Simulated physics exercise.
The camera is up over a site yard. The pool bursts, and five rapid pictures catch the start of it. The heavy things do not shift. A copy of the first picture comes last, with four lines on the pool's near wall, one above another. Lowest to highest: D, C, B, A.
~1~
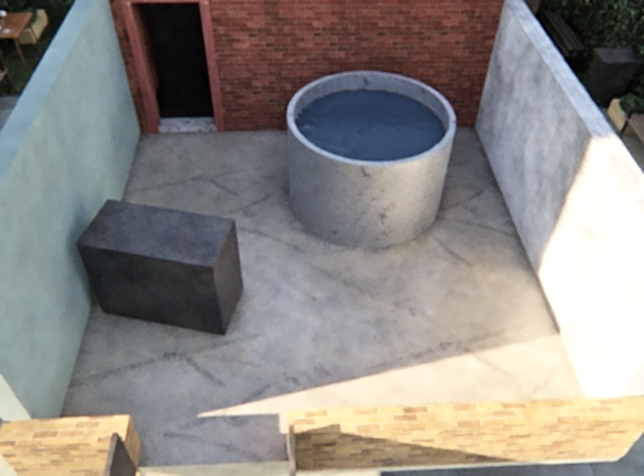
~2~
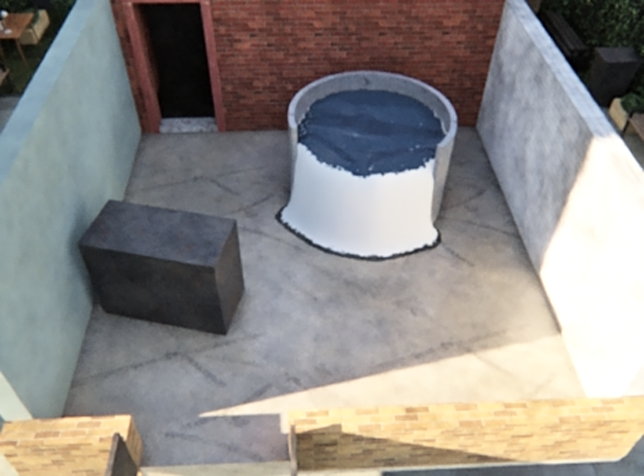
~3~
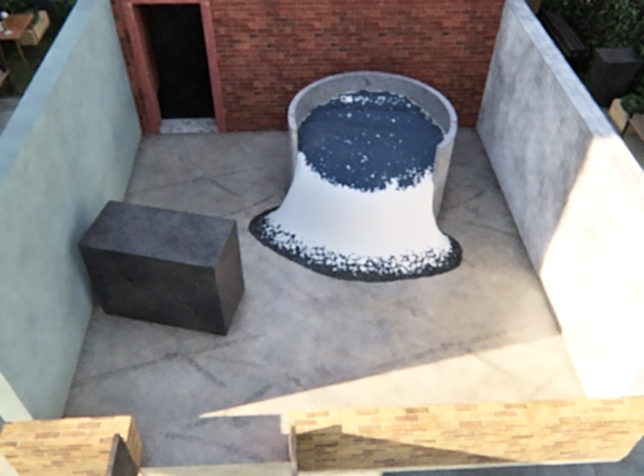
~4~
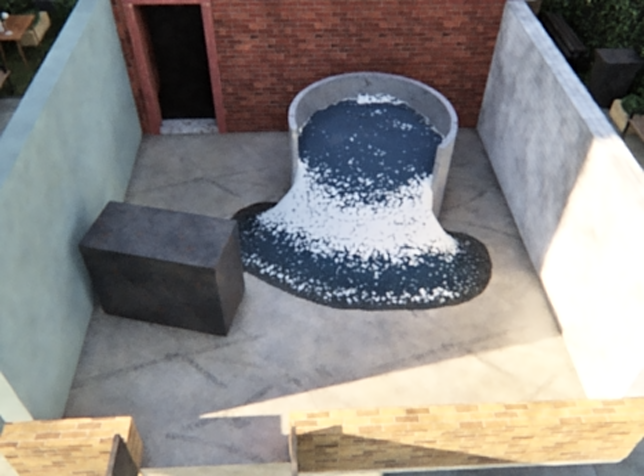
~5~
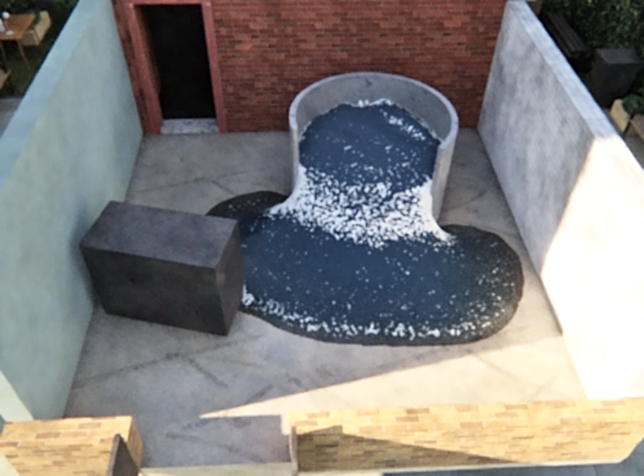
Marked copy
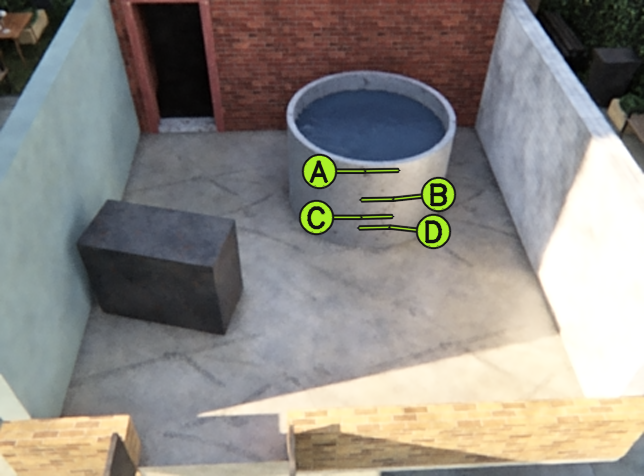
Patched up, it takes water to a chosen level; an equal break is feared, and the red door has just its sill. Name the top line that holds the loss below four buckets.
Use level B.
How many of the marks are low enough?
Three of the four.
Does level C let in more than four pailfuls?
No, that is safe.
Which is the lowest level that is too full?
A.
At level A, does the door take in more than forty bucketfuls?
No, less.
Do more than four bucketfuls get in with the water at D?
No.
On the marked copy, A at (381, 170); B at (378, 199); C at (376, 216); D at (375, 227); from the bottom up D, C, B, A.
For level A, about 12 bucketfuls get in.
For level B, a bucket or two gets in.
For level C, nothing gets over.
For level D, nothing gets over.
